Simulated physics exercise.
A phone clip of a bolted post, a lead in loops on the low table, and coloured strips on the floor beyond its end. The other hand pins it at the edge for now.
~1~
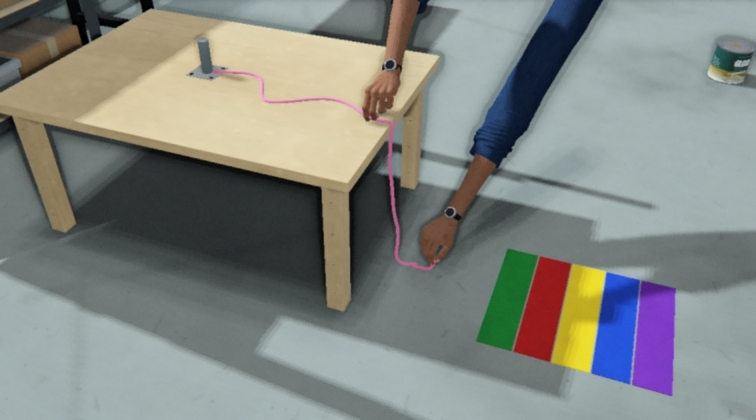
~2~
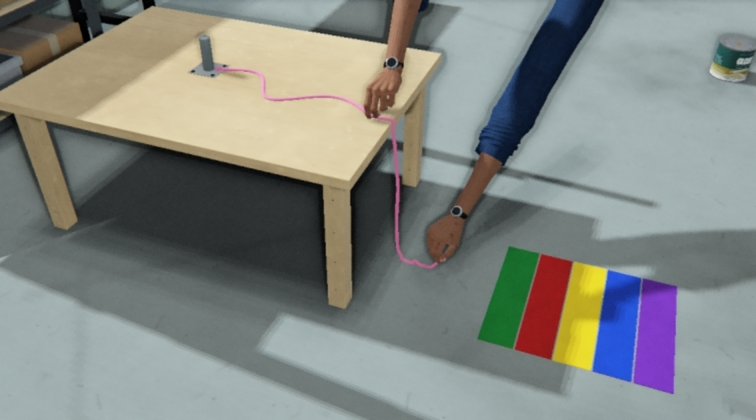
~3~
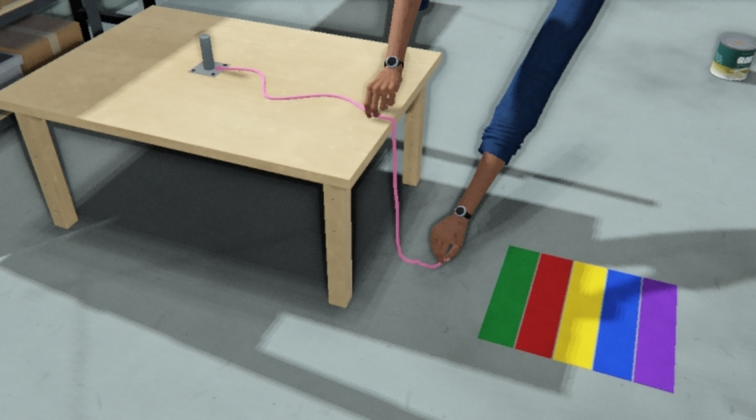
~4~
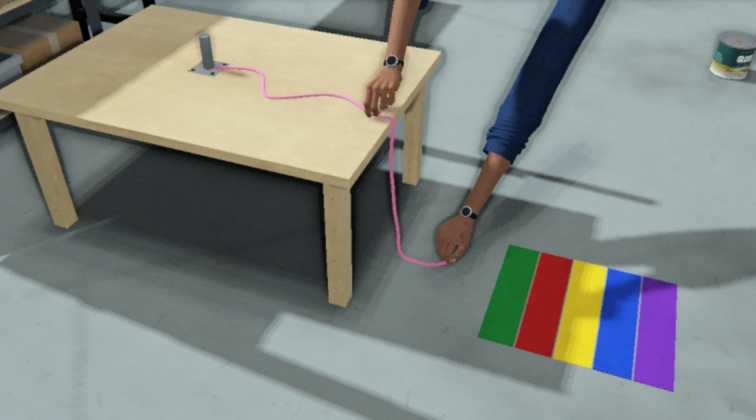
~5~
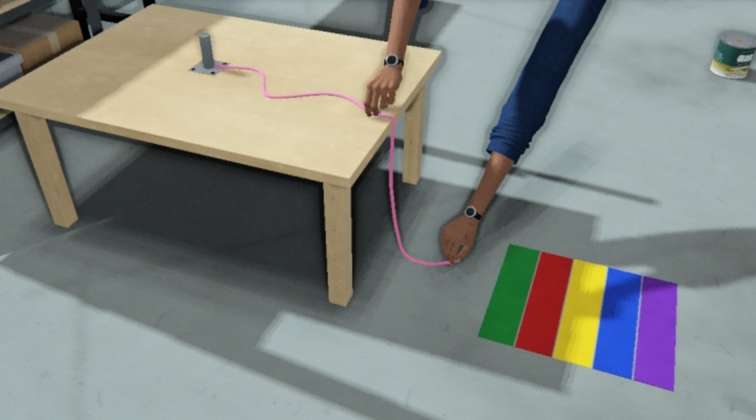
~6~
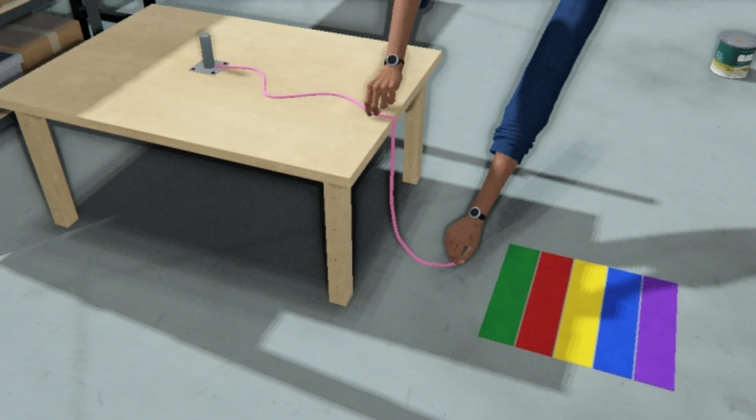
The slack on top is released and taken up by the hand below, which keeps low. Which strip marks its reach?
The yellow one.
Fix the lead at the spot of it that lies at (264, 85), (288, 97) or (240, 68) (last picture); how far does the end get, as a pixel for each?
The places are (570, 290), (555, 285) and (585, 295).
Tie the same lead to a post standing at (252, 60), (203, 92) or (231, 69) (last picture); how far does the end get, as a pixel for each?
The places are (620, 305), (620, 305) and (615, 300).
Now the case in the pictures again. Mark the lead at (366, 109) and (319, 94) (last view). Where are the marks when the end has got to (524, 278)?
At (395, 122), then (343, 104).
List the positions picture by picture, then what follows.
End (434, 261); green (500, 327); red (536, 337); yellow (574, 347); blue (613, 358); purple (653, 369), in the first picture.
End (441, 260); lead through (249, 71) (269, 99) (341, 99) (393, 127) (398, 195) (398, 249), in the second picture.
End (444, 260), in the third picture.
End (451, 261); lead through (249, 69) (269, 97) (341, 97) (393, 126) (393, 192) (399, 248), in the fourth picture.
End (455, 261), in the fifth picture.
End (459, 262); lead through (250, 68) (269, 96) (341, 96) (393, 125) (391, 191) (406, 247), in the sixth picture.
Soon after, end near (524, 278); over green.
Then, end near (564, 288); over red.
At full stretch, end near (588, 295); over yellow. It halts on the yellow strip.
